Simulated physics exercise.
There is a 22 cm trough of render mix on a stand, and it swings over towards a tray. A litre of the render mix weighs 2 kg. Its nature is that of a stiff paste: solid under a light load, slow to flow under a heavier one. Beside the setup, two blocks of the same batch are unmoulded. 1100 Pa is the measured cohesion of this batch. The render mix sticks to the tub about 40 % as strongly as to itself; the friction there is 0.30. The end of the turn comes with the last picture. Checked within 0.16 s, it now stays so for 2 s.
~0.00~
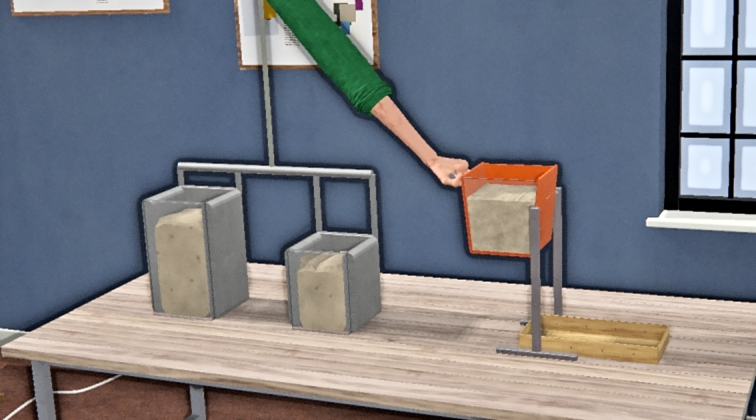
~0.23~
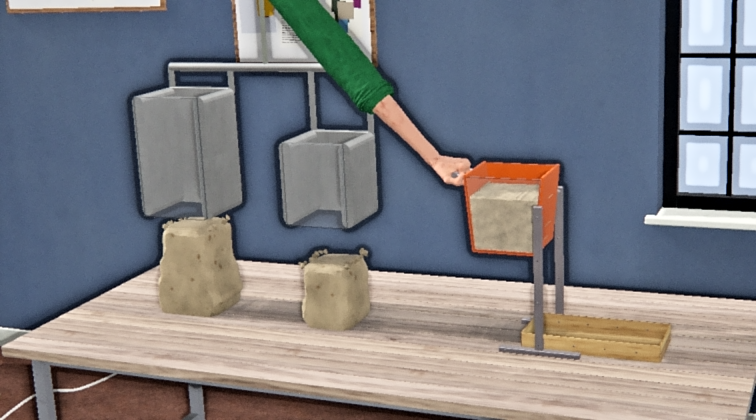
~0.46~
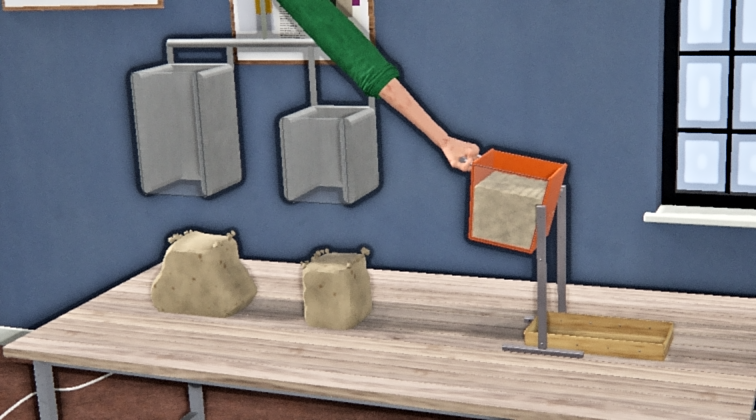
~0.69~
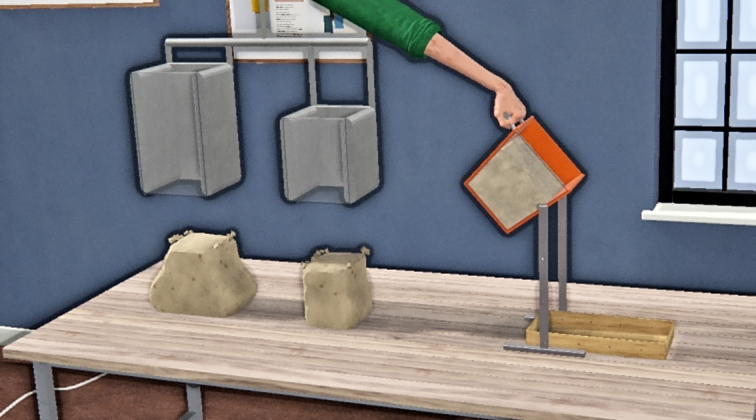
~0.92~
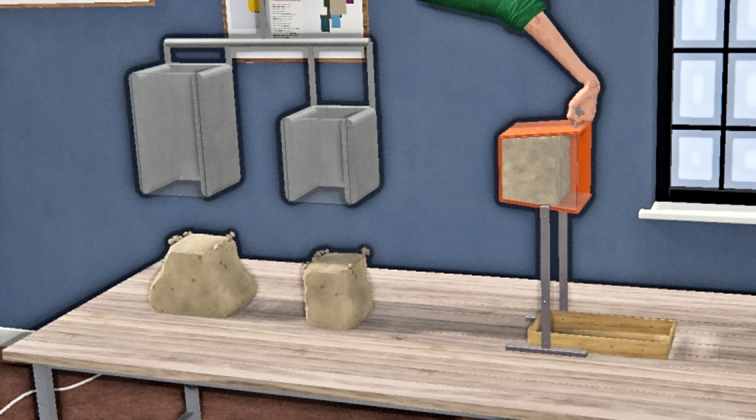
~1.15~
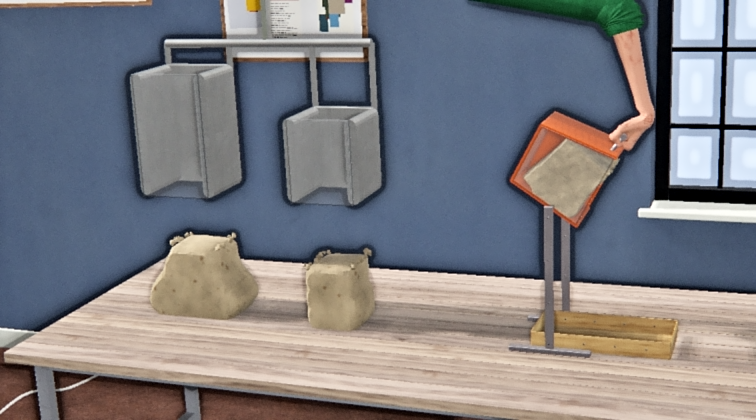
At first, a hand grips an orange tub of beige mix on a stand, beside two grey moulds. The moulds rise off two blocks, and the taller block slumps and widens while the shorter keeps its shape. Then the hand turns the tub rightward past its side, the mix still inside.
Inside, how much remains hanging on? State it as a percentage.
Some 0 percent remains.
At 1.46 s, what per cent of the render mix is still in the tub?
Near 0 %.
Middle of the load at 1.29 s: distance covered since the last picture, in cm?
Something like 12 cm, I'd say.
After 1.29 s, the tub is at 118 degrees and holds 41 %.
After 1.46 s, the tub is at 118 degrees and holds 0 %.
After 1.63 s, the tub is at 118 degrees and holds 0 %.
After 1.80 s, the tub is at 118 degrees and holds 0 %.
After 3.15 s, at the end, the tub is at 118 degrees and holds 0 %.
